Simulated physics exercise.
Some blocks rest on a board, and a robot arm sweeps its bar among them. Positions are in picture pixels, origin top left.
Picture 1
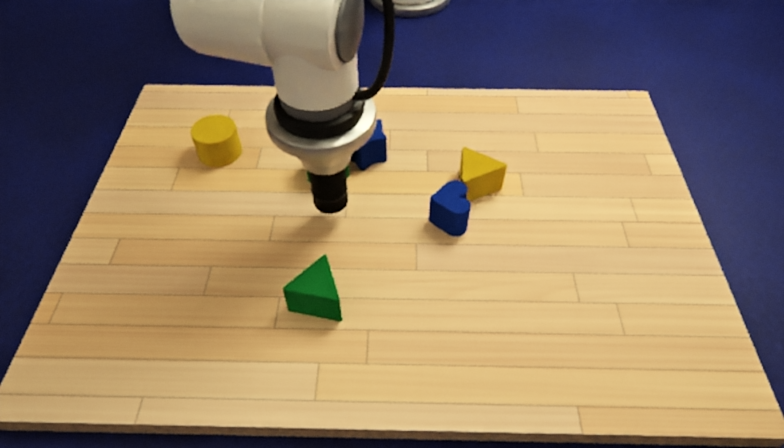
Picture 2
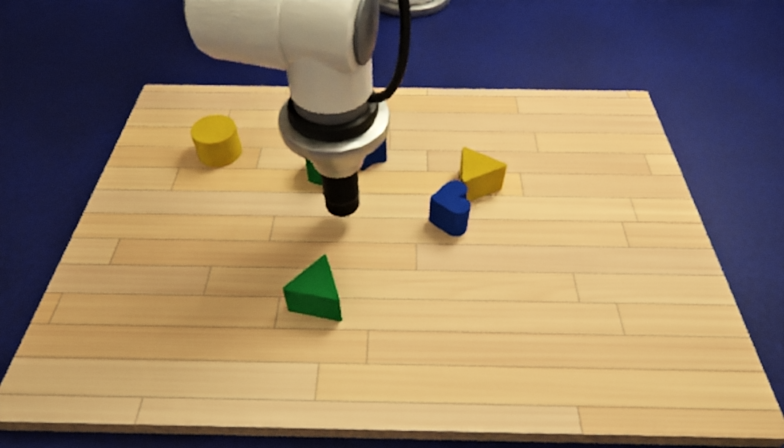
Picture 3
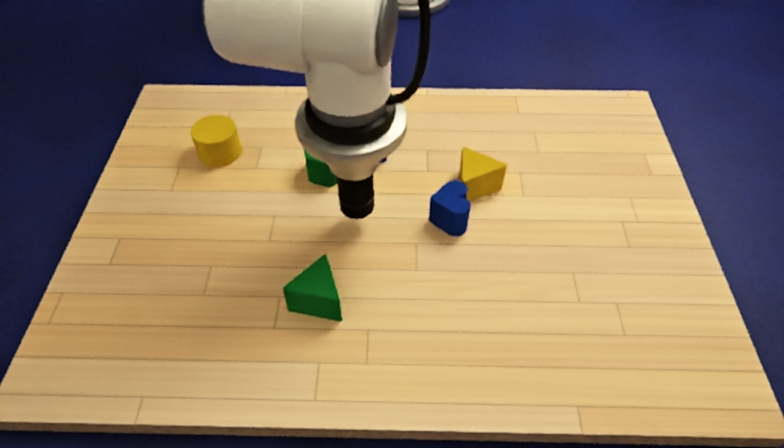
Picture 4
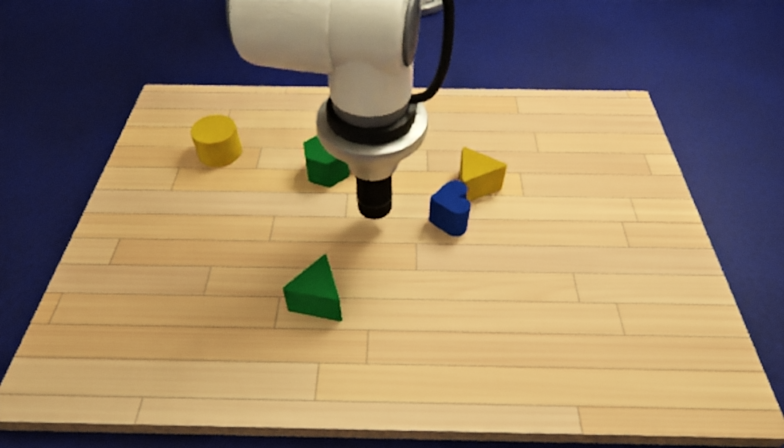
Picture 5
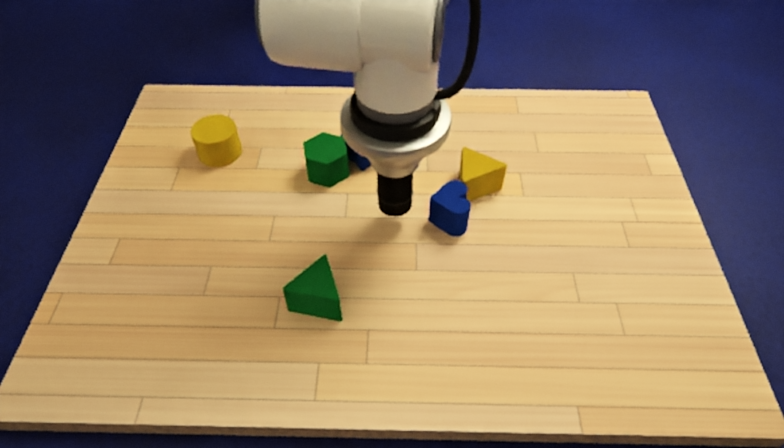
A white robot arm moved its black-tipped bar a short way to the right above a wooden board, nearing a blue heart beside a yellow triangle, while the scattered green, blue and yellow blocks stayed still.
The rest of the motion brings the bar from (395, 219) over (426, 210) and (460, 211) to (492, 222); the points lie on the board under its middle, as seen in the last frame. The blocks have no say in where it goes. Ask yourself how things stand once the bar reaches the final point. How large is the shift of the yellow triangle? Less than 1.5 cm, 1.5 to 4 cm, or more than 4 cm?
The move is short, under 1.5 cm.
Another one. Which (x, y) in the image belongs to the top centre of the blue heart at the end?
I predict (520, 221).
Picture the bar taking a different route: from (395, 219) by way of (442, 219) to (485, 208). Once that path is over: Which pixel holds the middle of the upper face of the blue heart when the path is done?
Its top centre lands on (520, 198).
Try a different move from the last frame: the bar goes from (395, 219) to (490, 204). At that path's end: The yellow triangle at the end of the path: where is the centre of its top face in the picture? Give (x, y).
The middle of its upper face should be somewhere near (492, 155).
On the path given first. One third of the way, bar at (427, 195); blue heart at (459, 198).
Two thirds of the way, bar at (463, 196); blue heart at (491, 206), turned 15° clockwise; yellow triangle at (484, 162), turned 20° anticlockwise.
At the end, bar at (495, 207); blue heart at (520, 221), turned 25° clockwise; yellow triangle at (487, 162), turned 40° anticlockwise.
